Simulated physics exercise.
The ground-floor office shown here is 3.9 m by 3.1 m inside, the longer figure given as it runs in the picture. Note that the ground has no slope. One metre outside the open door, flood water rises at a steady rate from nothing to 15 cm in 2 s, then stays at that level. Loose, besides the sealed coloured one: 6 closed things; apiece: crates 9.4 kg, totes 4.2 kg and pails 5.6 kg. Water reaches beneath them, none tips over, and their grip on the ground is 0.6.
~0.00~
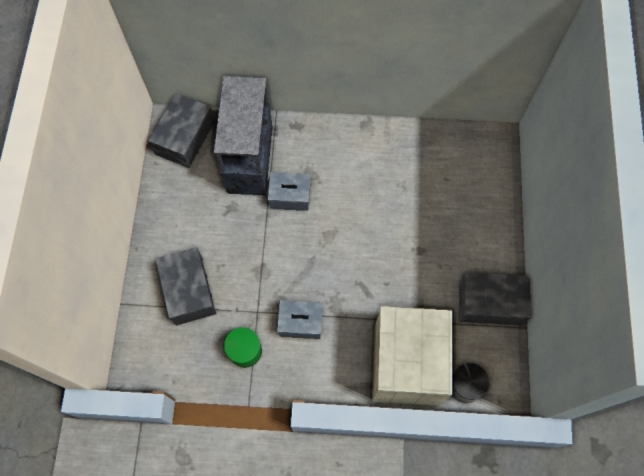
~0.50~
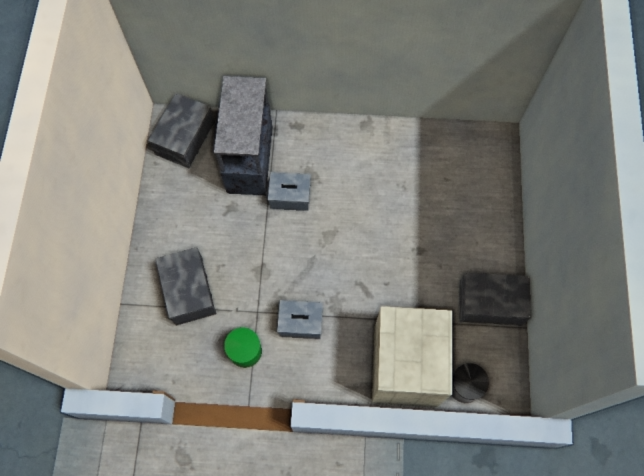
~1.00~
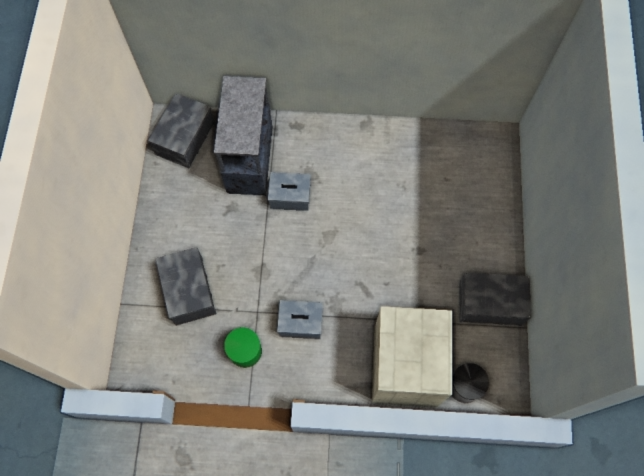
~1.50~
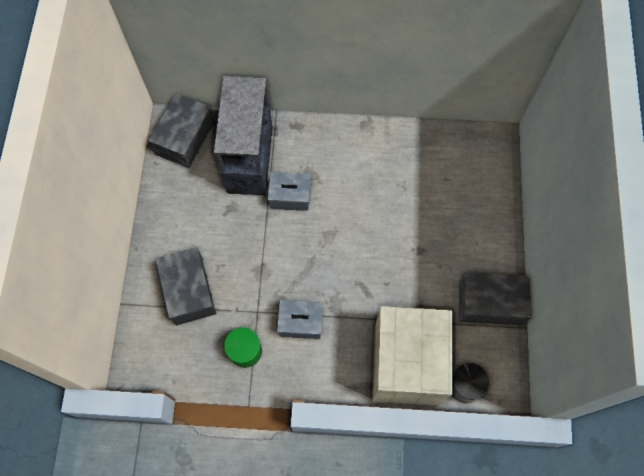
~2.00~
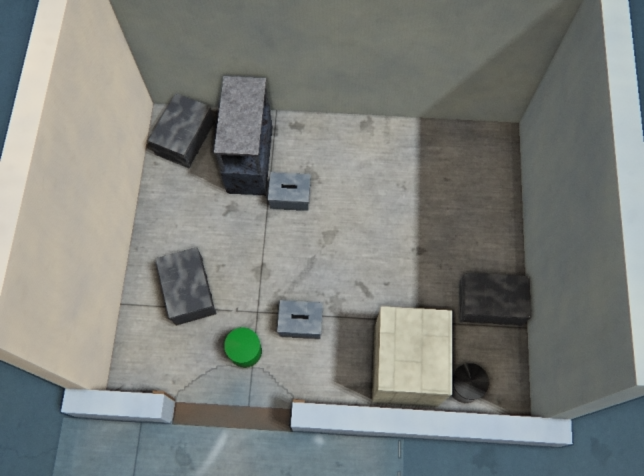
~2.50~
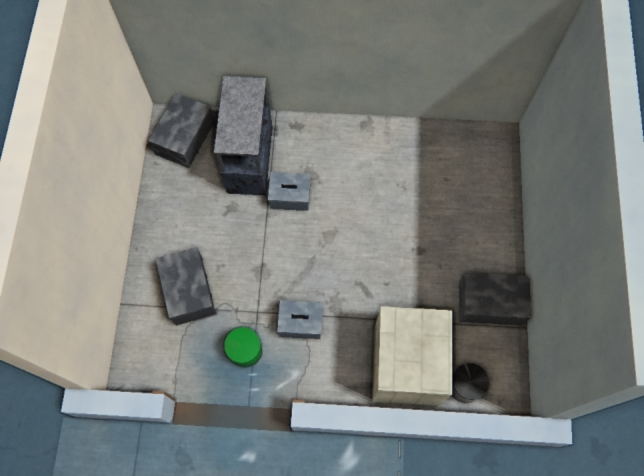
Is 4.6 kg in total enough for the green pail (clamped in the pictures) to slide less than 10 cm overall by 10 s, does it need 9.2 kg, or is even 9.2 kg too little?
Even 9.2 kg is too little.
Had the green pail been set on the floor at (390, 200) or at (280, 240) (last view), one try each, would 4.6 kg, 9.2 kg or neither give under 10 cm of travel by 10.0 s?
In turn: Only the heavier mass works; only the heavier mass works.
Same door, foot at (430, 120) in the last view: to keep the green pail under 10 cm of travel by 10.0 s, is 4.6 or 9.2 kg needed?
Well, then the greater option is needed.
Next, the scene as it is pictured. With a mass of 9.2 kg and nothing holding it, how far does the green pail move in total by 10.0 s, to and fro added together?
Total distance: Near 50 cm.
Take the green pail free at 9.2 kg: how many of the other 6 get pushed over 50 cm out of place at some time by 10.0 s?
Count: 3.
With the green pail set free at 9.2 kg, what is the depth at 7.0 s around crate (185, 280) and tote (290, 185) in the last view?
I'd put it at 8 cm and 4 cm respectively.
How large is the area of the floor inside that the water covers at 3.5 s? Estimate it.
Wet area: Approx. 3.5 m2.
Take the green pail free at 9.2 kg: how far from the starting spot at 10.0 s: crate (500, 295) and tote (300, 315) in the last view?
They sit 40 cm and 250 cm away, in the order given.
After 3.5 s the green pail would be 111 cm from its start with 4.6 kg and 42 cm from its start with 9.2 kg; 5 cm of water round it then.
After 4.5 s the green pail would be 159 cm from its start with 4.6 kg and 51 cm from its start with 9.2 kg; 5 cm of water round it then.
After 7.0 s the green pail would be 232 cm from its start with 4.6 kg and 51 cm from its start with 9.2 kg; 6 cm of water round it then.
After 10.0 s the green pail would be 297 cm from its start with 4.6 kg and 51 cm from its start with 9.2 kg; 6 cm of water round it then.
